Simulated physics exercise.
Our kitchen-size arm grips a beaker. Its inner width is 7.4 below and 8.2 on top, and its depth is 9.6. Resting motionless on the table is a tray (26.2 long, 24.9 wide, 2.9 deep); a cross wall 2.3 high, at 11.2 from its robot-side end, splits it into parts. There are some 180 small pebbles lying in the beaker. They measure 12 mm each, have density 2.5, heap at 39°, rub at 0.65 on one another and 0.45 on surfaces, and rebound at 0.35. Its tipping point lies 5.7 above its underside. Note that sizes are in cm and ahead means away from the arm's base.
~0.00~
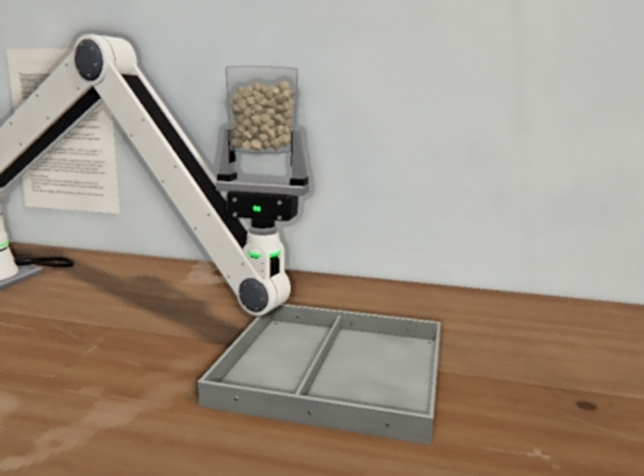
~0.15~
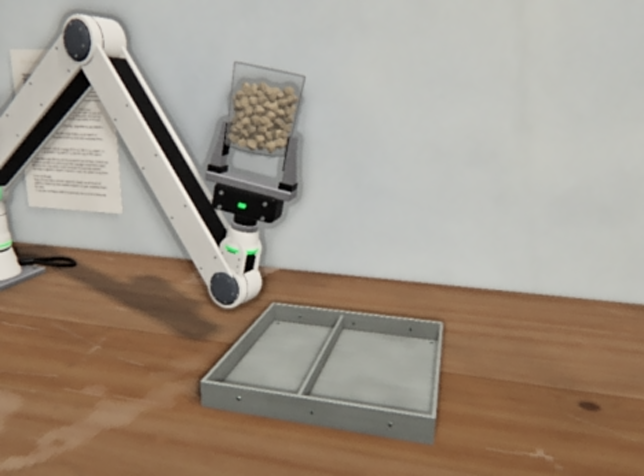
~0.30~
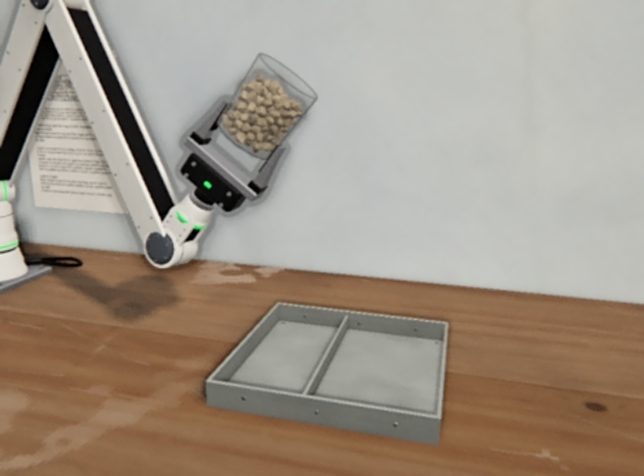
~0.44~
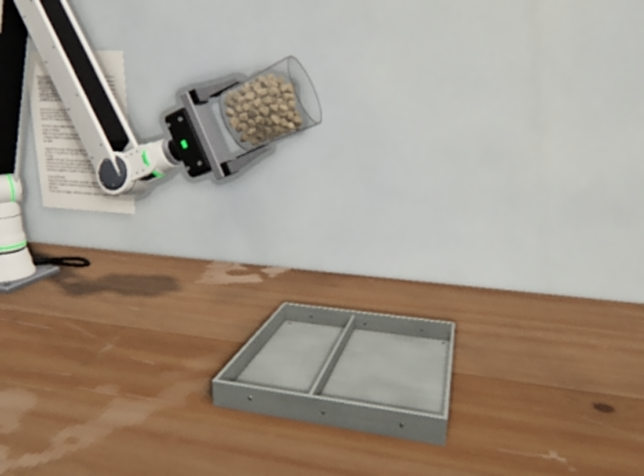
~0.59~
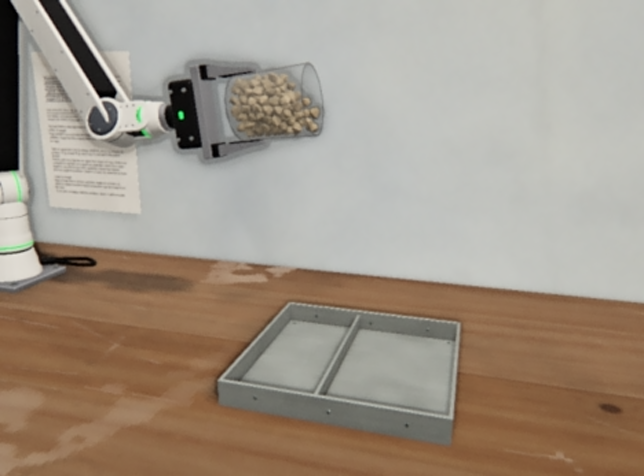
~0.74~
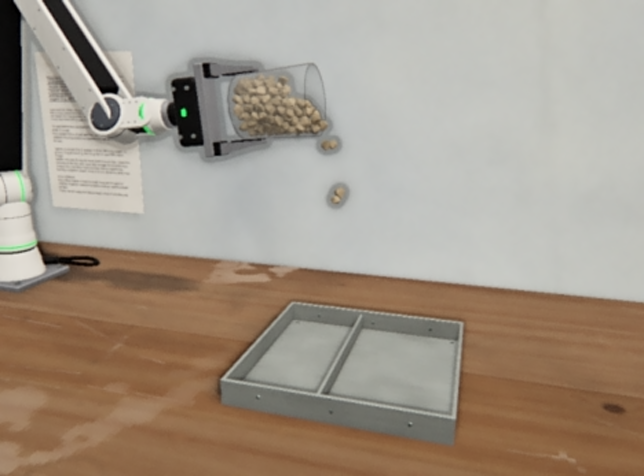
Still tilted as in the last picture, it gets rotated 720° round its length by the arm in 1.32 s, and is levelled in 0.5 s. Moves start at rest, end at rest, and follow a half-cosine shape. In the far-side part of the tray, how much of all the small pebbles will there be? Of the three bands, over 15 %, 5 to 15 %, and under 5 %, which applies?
The band that applies is over 15 %.
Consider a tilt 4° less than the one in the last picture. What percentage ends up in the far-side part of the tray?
15 percent or so.
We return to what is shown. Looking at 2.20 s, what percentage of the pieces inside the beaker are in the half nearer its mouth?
About 40 percent.
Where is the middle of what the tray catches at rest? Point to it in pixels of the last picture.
Middle: Close to (381, 363).
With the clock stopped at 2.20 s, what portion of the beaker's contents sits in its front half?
That comes to around 35 per cent.
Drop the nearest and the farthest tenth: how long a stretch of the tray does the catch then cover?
That stretch is around 14 cm long.
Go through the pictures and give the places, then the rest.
The first picture shows beaker middle at (262, 111), upright; upper third of the load around (263, 99), from x 235 to 290, top at y 85; 183 in the beaker.
The second picture shows beaker middle at (263, 111), tipped 11°; upper third of the load around (263, 99), from x 235 to 295, top at y 85.
The third picture shows beaker middle at (266, 110), tipped 37°; upper third of the load around (263, 99), from x 225 to 295, top at y 80.
The fourth picture shows beaker middle at (270, 107), tipped 66°; upper third of the load around (264, 93), from x 230 to 295, top at y 80.
The fifth picture shows beaker middle at (274, 105), tipped 83°; upper third of the load around (267, 91), from x 235 to 315, top at y 75.
The sixth picture shows beaker middle at (277, 104), tipped 84°; upper third of the load around (266, 92), from x 235 to 340, top at y 80; 179 in the beaker, 4 in flight or on a rim.
After 1.47 s, tipped 84°, highest piece 38 above the table; 162 in the beaker, 14 in the far-side part, 1 in the robot-side part, 6 in flight or on a rim.
After 2.20 s, tipped 70°, highest piece 36 above the table; 125 in the beaker, 48 in the far-side part, 5 in the robot-side part, 2 on the table or floor, 3 in flight or on a rim.
After 2.76 s, upright, highest piece 38 above the table; 124 in the beaker, 50 in the far-side part, 7 in the robot-side part, 2 on the table or floor.
After 3.46 s, upright, highest piece 38 above the table; 124 in the beaker, 50 in the far-side part, 7 in the robot-side part, 2 on the table or floor.
At rest, 124 in the beaker, 50 in the far-side part, 7 in the robot-side part, 2 on the table or floor. That is 27 % in the far-side part of the tray.
